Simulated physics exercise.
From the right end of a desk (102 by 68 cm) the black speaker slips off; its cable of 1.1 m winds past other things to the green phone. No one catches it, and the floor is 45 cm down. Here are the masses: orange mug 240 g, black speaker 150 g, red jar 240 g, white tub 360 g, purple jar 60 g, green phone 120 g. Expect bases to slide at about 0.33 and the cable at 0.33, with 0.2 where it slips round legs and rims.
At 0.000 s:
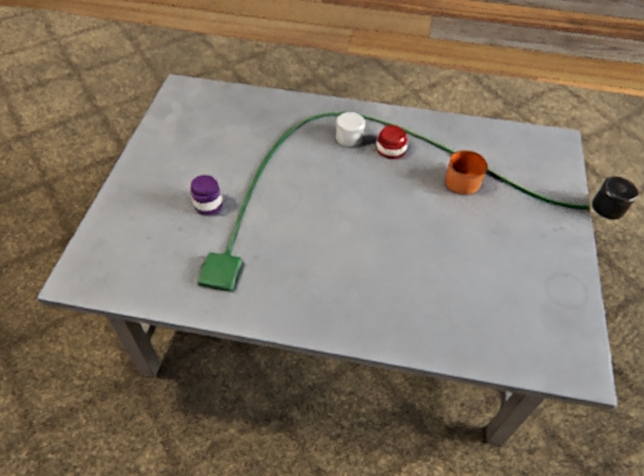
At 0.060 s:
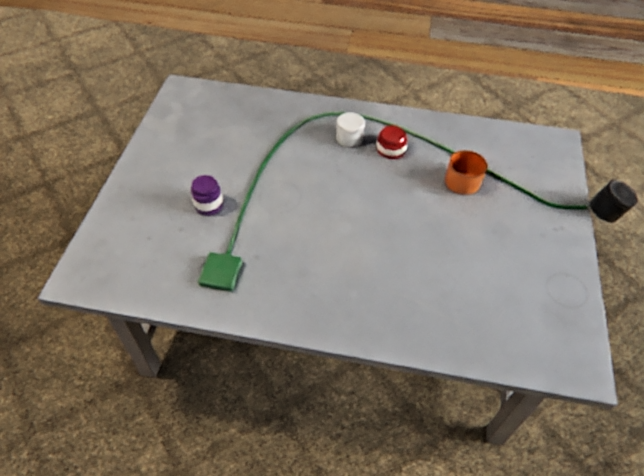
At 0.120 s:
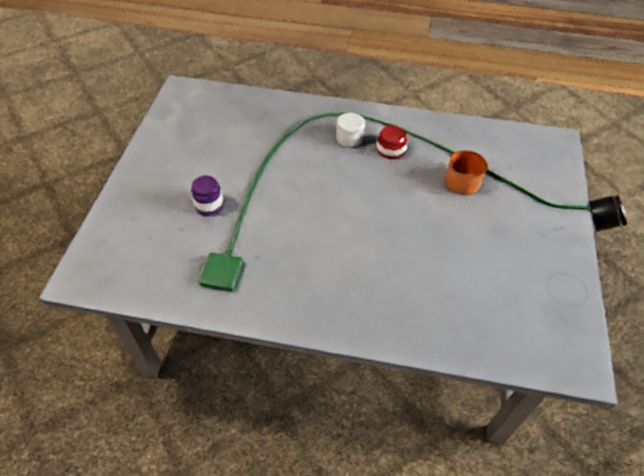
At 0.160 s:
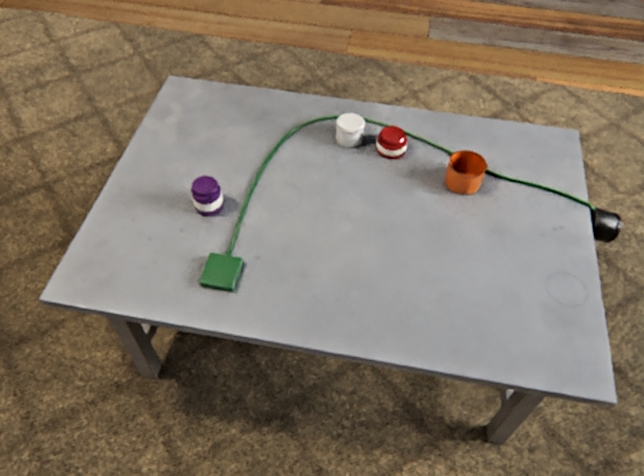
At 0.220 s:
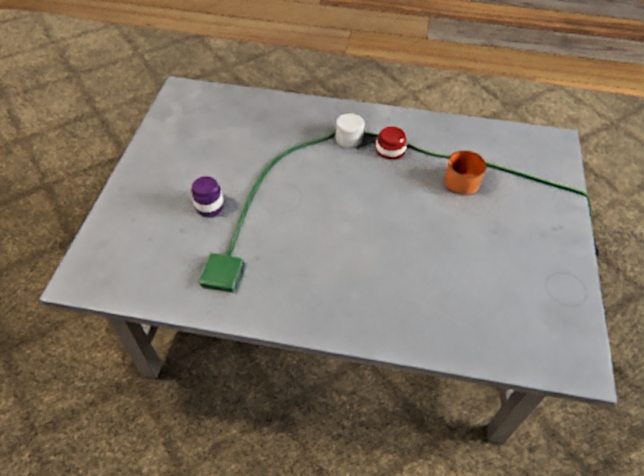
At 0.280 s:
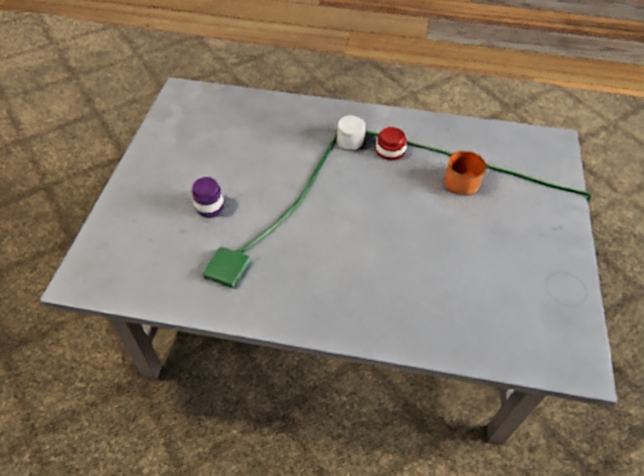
A black cylindrical speaker, tied to a green cable, tumbles over the right edge of a grey desk on a patterned carpet, seen from above by a still camera. A purple jar and green phone sit at left, with a white tub, red jar and orange mug toward the back. The speaker drops from view, the cable straightens against the tub, and the phone turns slightly.
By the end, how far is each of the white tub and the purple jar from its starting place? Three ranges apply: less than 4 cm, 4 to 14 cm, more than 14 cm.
The white tub barely budges, the purple jar barely budges.
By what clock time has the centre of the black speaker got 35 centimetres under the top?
Estimate: About 0.60 s.
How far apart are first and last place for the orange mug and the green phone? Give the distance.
The orange mug ends up 0 cm from where it began, and the green phone 25 cm.
At 0.5 s, the cable's tail end at (279, 216); white tub 2 cm off its start, green phone 14 cm off its start, black speaker over the edge.
At 0.7 s, the cable's tail end at (299, 186); white tub 2 cm off its start, green phone 23 cm off its start, black speaker over the edge.
At 1.0 s, the cable's tail end at (303, 182); white tub 2 cm off its start at (355, 128), green phone 24 cm off its start at (293, 190), black speaker over the edge.
At 1.2 s, the cable's tail end at (303, 182); white tub 2 cm off its start, green phone 24 cm off its start, black speaker over the edge.
At 2.4 s, the cable's tail end at (303, 182); white tub 2 cm off its start at (355, 128), purple jar 0 cm off its start at (205, 186), green phone 24 cm off its start at (293, 190), black speaker over the edge.
